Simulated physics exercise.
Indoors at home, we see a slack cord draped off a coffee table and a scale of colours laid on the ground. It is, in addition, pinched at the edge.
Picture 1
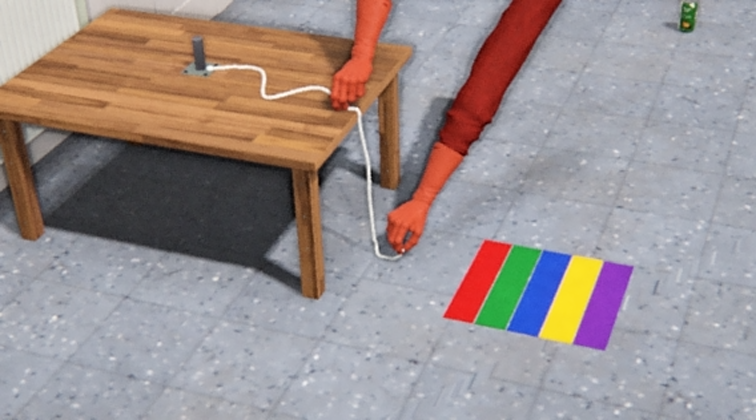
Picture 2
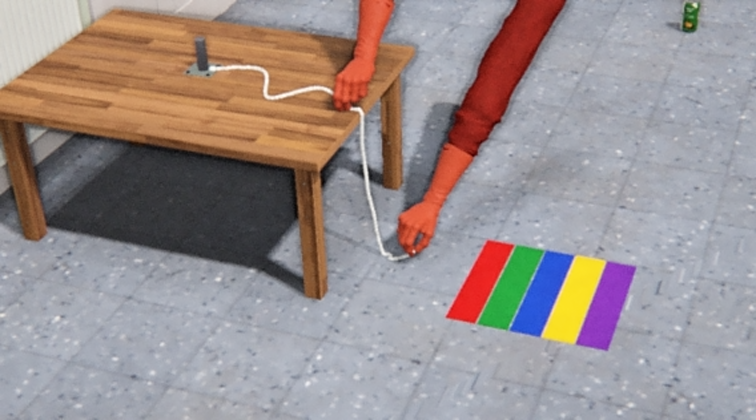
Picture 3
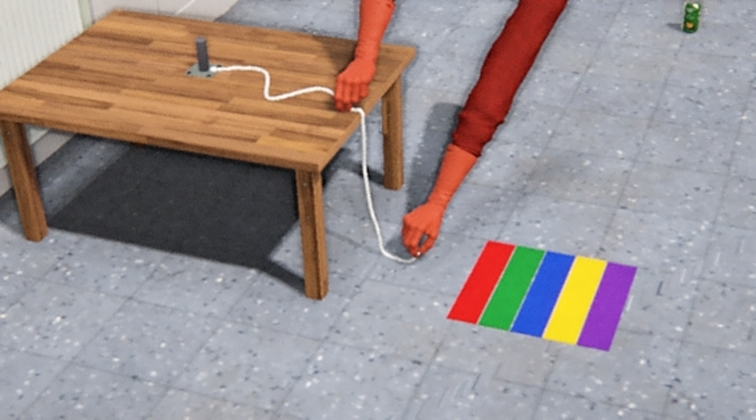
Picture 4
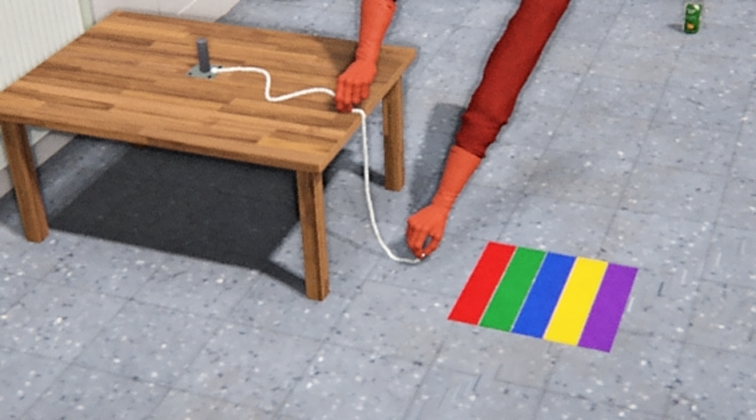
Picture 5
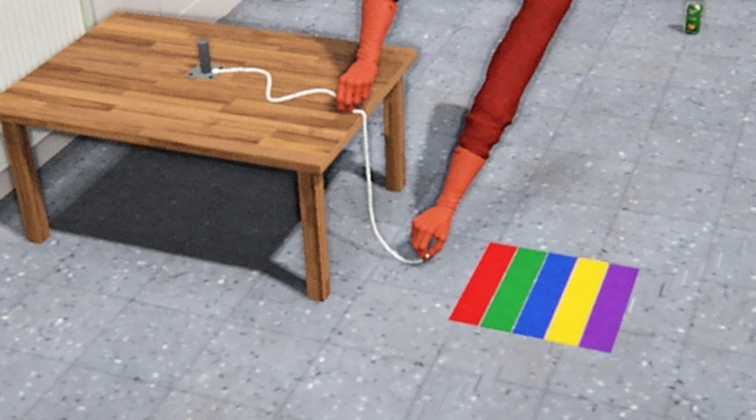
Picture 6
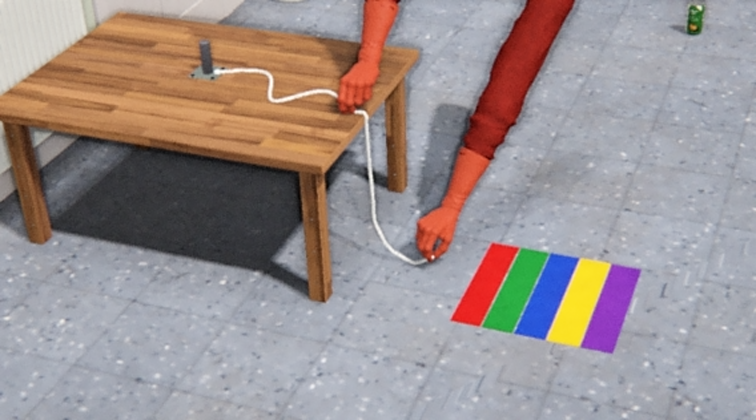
A person in red sleeves pinched a slack white cord at the edge of a wooden coffee table while their lower hand drew its end slightly right, near a strip of colours on the floor.
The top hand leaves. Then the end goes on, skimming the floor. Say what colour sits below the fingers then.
It is yellow.
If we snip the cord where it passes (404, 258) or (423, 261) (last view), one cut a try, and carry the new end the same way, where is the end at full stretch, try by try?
For the first cut it's about (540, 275), and for the second about (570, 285).
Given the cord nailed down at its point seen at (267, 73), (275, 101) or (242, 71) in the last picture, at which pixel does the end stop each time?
Try 1: (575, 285); try 2: (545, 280); try 3: (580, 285).
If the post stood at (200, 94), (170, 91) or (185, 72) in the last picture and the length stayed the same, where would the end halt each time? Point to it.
Around (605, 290), then (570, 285), then (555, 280).
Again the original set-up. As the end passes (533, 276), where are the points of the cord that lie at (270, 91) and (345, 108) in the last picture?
First: (299, 89). Second: (377, 146).
Soon after, end near (533, 276); over green.
Then, end near (567, 282); over yellow.
At full stretch, end near (588, 286); over yellow. It gets as far as the yellow strip.
